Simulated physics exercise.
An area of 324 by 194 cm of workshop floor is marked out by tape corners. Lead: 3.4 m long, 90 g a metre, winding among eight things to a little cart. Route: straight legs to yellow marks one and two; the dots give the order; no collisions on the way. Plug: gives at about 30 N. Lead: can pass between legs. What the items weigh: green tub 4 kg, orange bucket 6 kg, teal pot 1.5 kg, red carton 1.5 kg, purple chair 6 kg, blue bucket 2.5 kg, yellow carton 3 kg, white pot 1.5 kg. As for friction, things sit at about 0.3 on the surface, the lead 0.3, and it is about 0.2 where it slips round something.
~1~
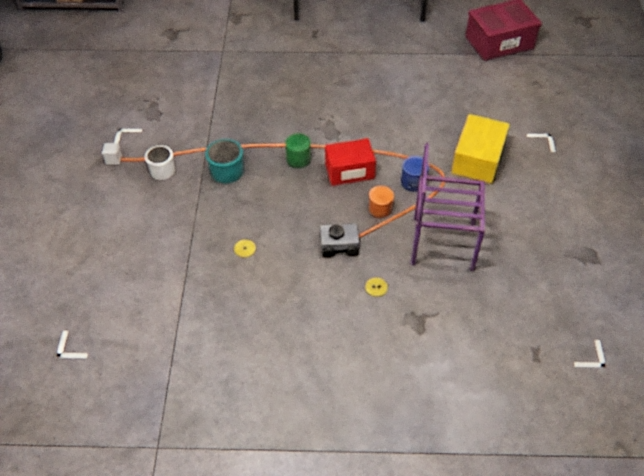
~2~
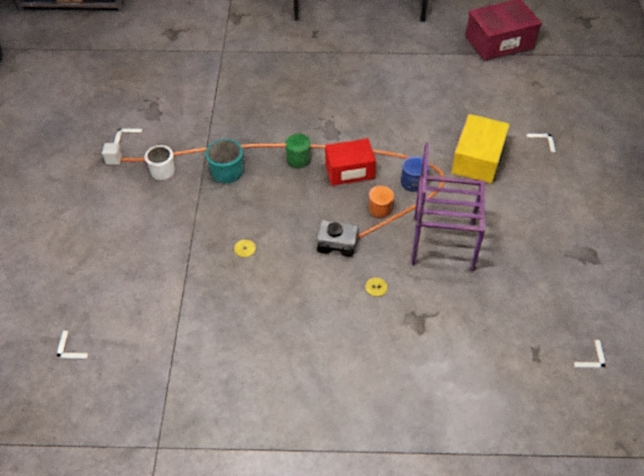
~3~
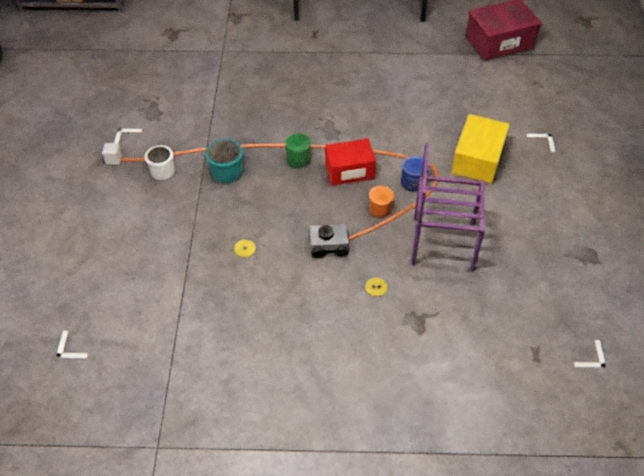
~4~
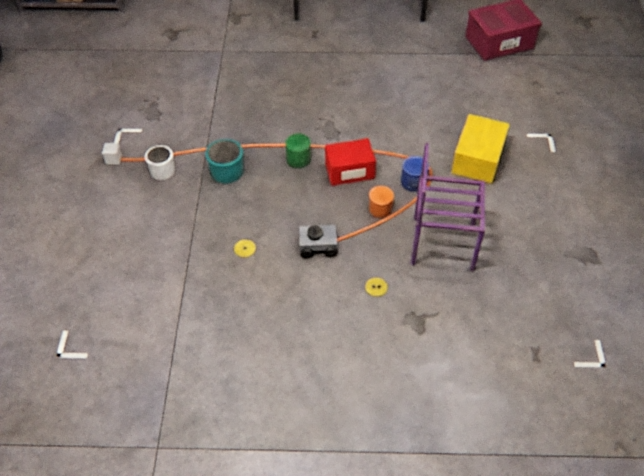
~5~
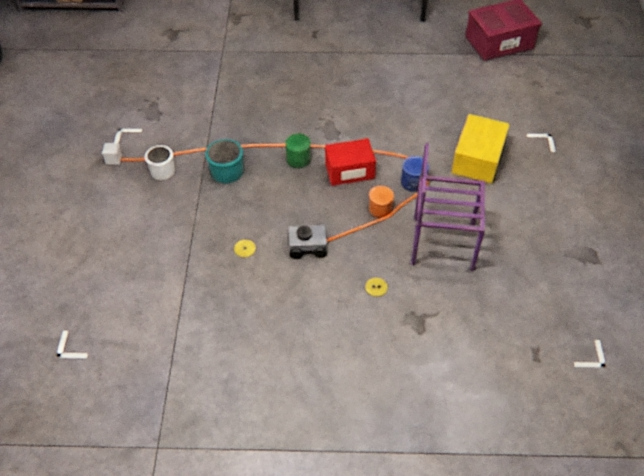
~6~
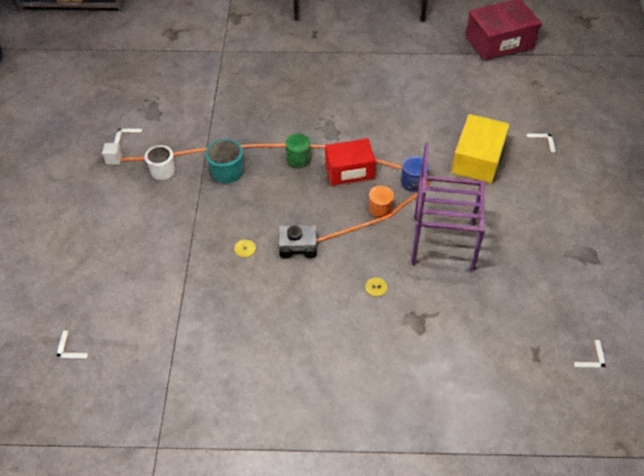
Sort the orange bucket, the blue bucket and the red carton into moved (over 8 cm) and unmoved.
Sorted: Orange bucket unmoved, blue bucket moved, red carton unmoved.
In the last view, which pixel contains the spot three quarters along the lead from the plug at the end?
(374, 220) or so.
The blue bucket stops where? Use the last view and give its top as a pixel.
Roughly (382, 174).
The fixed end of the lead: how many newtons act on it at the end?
0 N.
Next, cart at (255, 246), 5 N at the fixed end; blue bucket 21 cm off its start.
Then, cart at (287, 260), lead slack at the fixed end; blue bucket 24 cm off its start.
After that, cart at (338, 275), lead slack at the fixed end; blue bucket 24 cm off its start at (382, 174).
Later, cart at (376, 286), lead slack at the fixed end; blue bucket 24 cm off its start.
At the end, cart at (376, 286), lead slack at the fixed end; blue bucket 24 cm off its start at (382, 174), red carton 1 cm off its start at (350, 153), orange bucket 0 cm off its start at (382, 195).
